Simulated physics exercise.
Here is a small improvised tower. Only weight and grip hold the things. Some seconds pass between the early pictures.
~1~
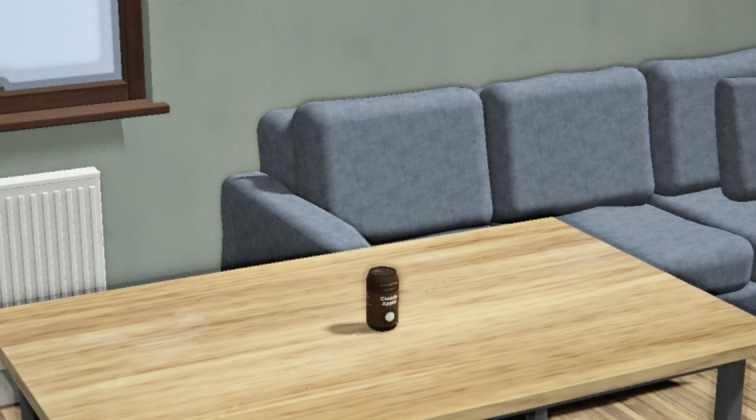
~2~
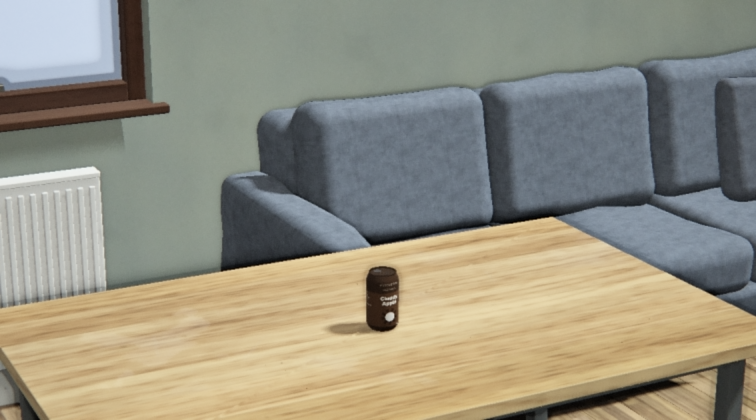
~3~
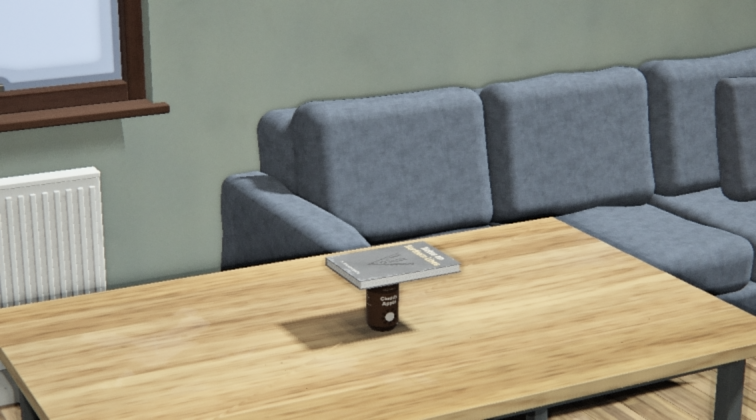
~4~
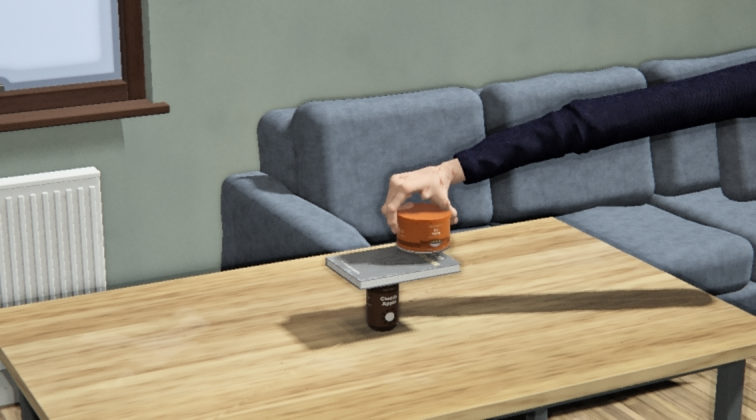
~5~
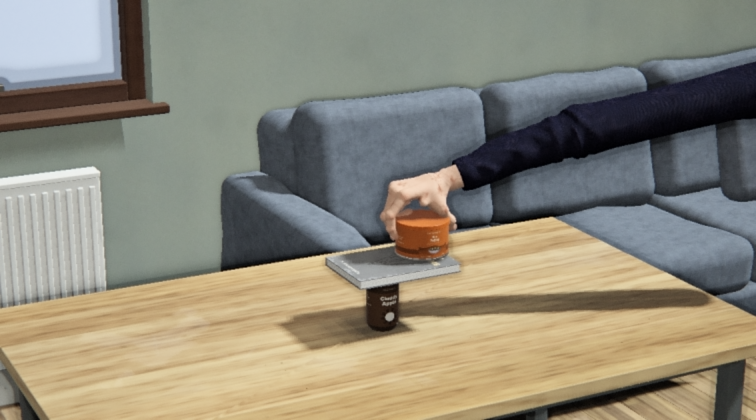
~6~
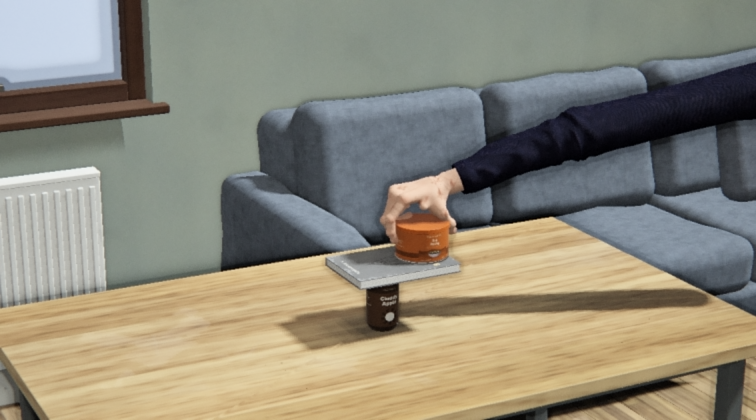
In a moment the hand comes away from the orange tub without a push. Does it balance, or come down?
In the end the stack gives way.
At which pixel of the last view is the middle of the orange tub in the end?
At about (470, 287).
Then, 0.40 s past the last view, orange tub now fallen; grey book rocked 65° from its first pose.
Then, 0.50 s past the last view, grey book rocked 66° from its first pose.
Finally, fallen, orange tub and grey book; brown can still in place. Final places as the last picture's camera would see them, orange tub near (470, 287). The stack loses its balance.
